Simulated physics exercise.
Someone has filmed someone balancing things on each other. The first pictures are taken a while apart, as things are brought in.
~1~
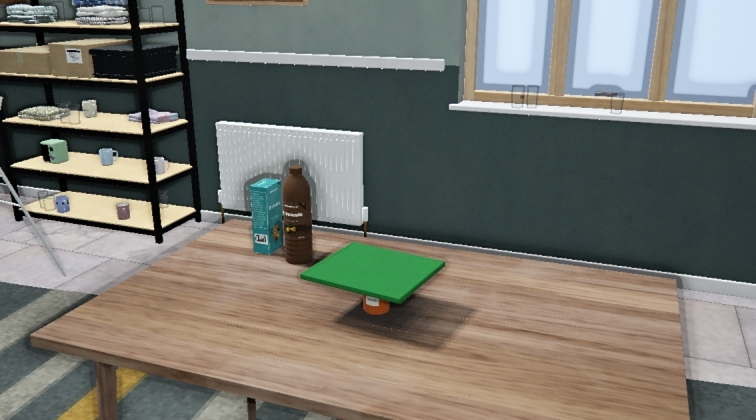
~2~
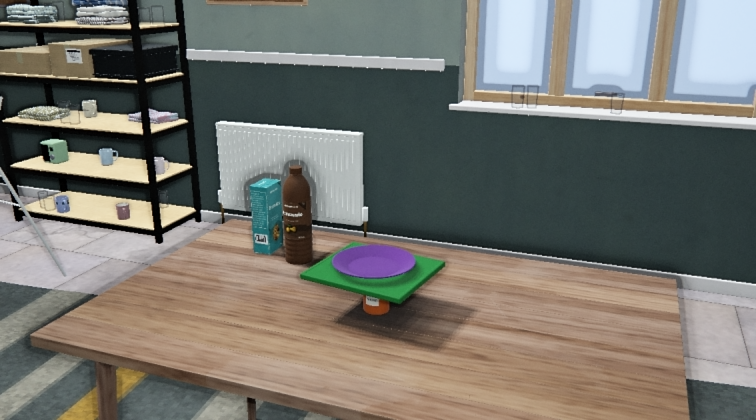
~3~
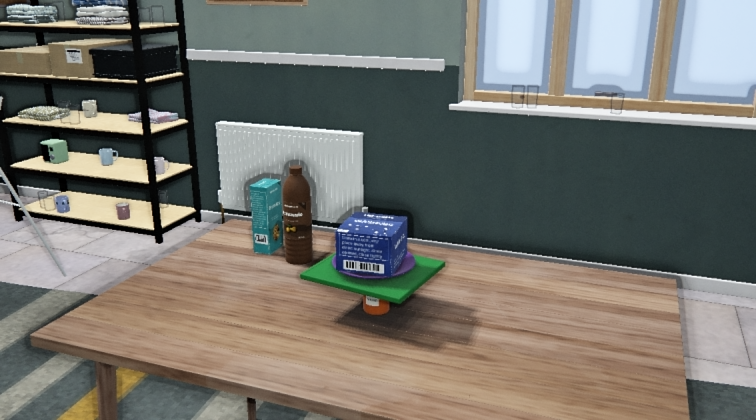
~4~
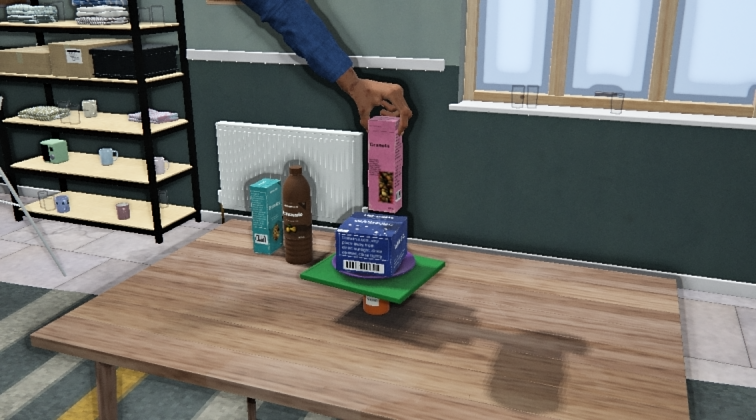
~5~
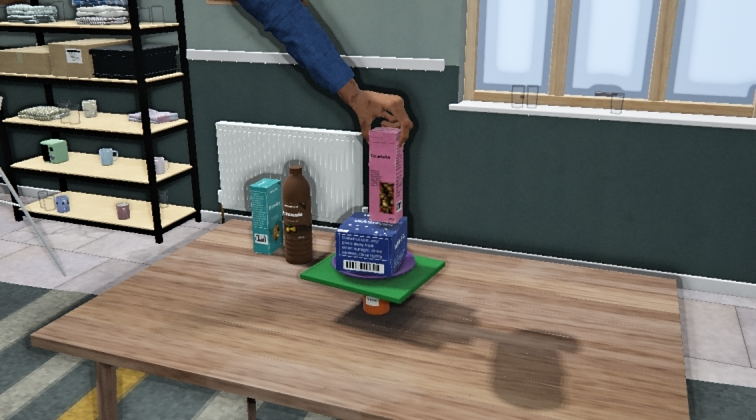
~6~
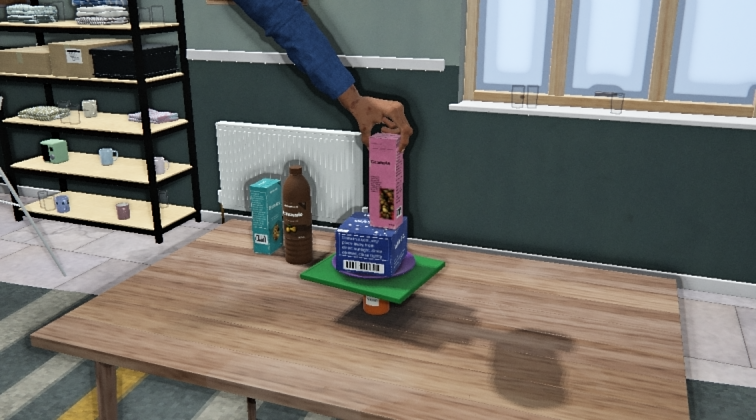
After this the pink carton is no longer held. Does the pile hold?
In the end the pile keeps its balance.
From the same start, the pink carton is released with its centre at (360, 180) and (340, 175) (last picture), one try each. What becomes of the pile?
In the first case it stays up; in the second case it loses its balance.
Then, 0.30 s past the last view, nothing moves.
Then, 0.90 s past the last view, pink carton resting near (386, 182).
Finally, all 7 still in place. Final places as the last picture's camera would see them, pink carton near (386, 182). The pile stays up.
